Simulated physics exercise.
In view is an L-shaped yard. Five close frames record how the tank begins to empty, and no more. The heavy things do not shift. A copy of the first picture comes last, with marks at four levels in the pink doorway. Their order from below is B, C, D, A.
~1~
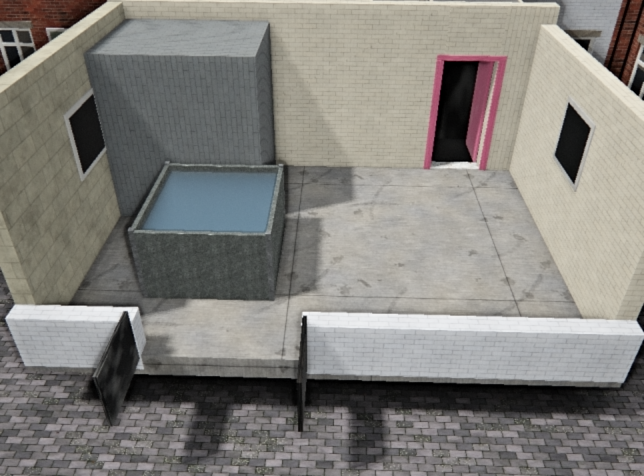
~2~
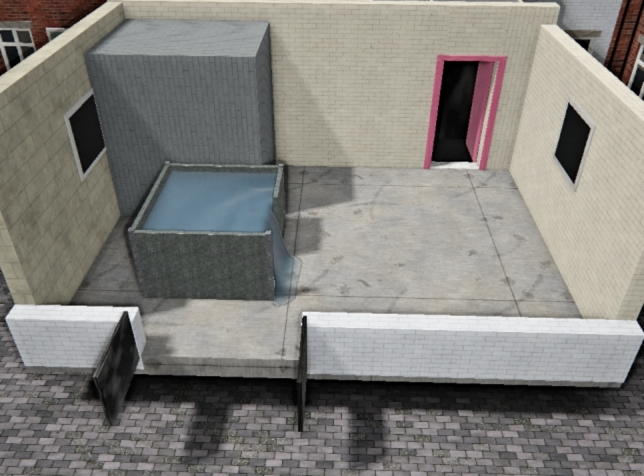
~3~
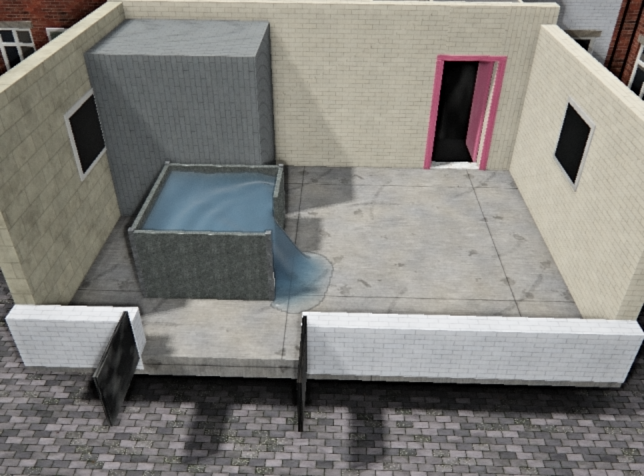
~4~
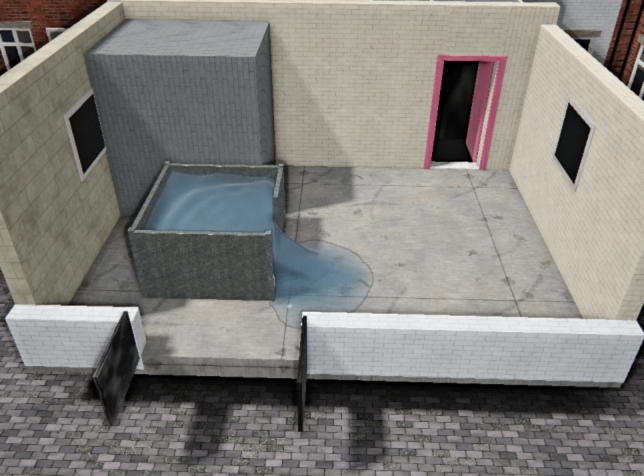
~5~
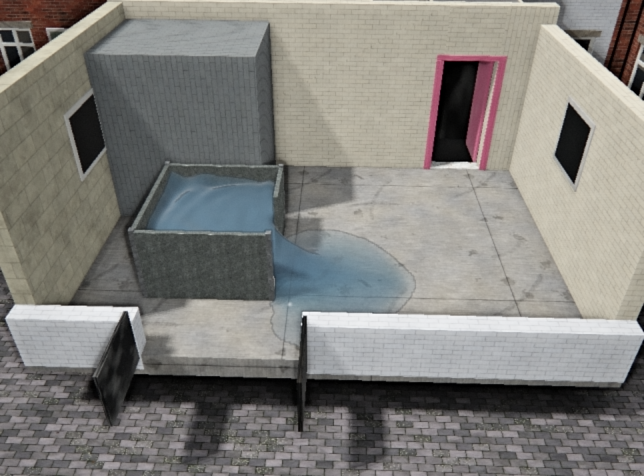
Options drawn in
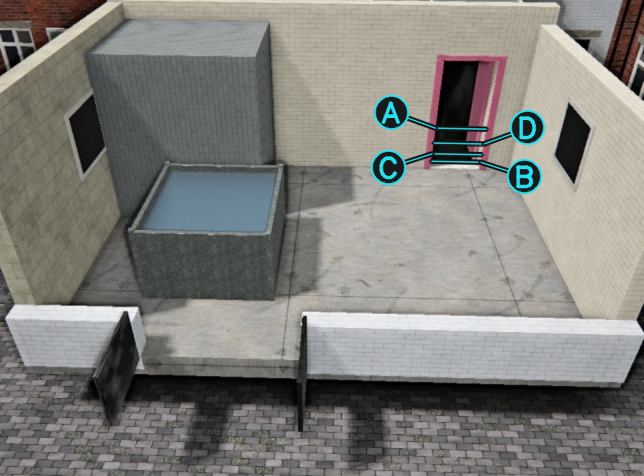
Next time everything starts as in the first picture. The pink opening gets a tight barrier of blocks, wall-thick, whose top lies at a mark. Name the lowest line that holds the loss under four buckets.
The answer is height C.
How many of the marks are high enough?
Three of the four.
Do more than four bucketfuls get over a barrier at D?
No, not at all.
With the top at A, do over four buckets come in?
No, that is safe.
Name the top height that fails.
B it is.
On the marked copy, A at (461, 128); B at (455, 161); C at (457, 154); D at (458, 143); from the bottom up B, C, D, A.
For height A, nothing gets over.
For height B, about 13 bucketfuls get in.
For height C, a splash gets over, under a bucket.
For height D, nothing gets over.
